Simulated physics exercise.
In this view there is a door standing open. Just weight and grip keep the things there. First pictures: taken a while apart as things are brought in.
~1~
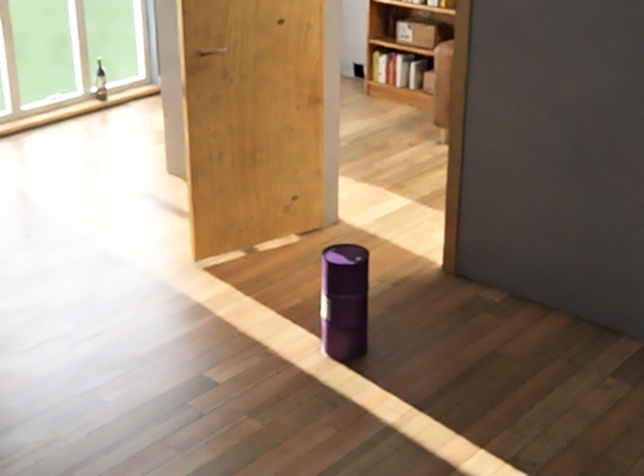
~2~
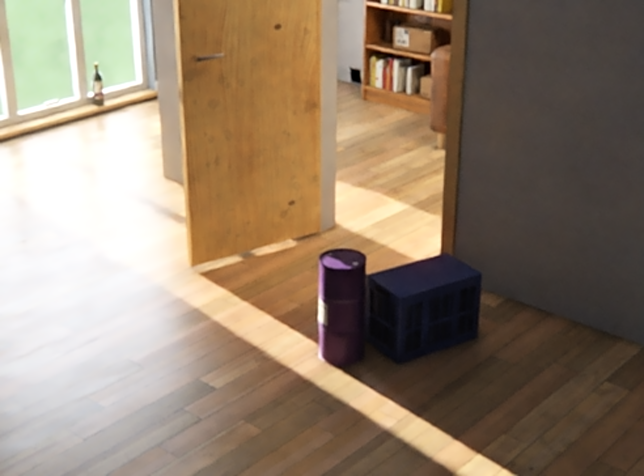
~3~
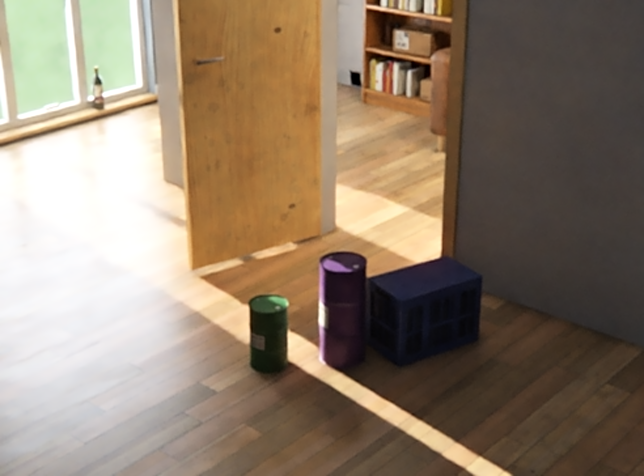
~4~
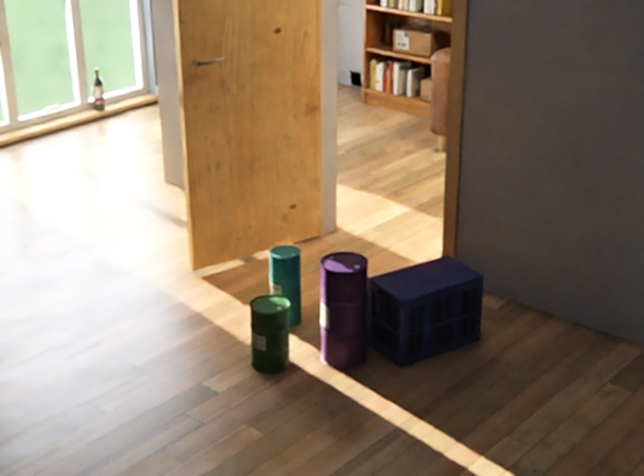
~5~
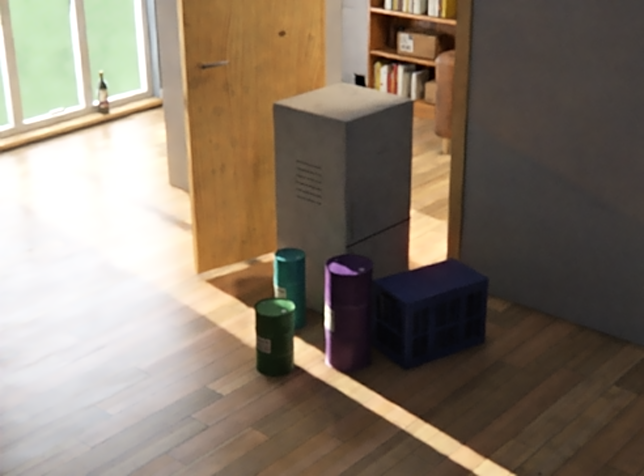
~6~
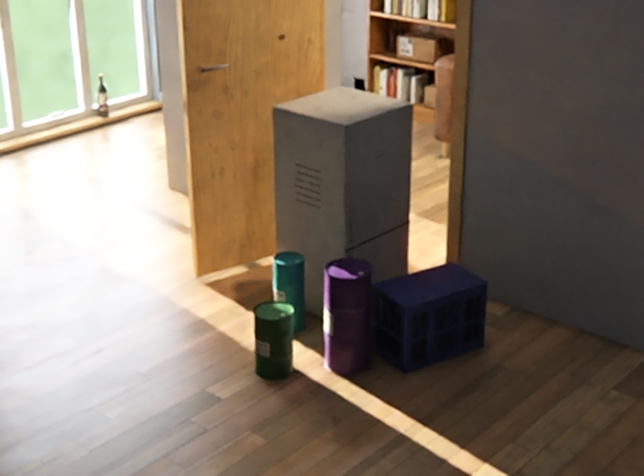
A wooden door stood wide open and still while a blue crate appeared beside a purple canister, followed by a green canister, a turquoise one behind it, and finally a tall, pale appliance.
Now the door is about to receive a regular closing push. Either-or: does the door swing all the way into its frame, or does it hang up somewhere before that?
The door hangs up before that.
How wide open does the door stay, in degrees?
I'd say it stays open by roughly 70 degrees.
Then, 0.40 s on from there, open by 96°.
Then, 0.60 s on from there, open by 87°.
Then, 0.80 s on from there, open by 75°.
Then, 0.90 s on from there, open by 69°.
In the end, open by 69°; all 5 unmoved. At the end, from the last picture's camera, white appliance near (344, 204).
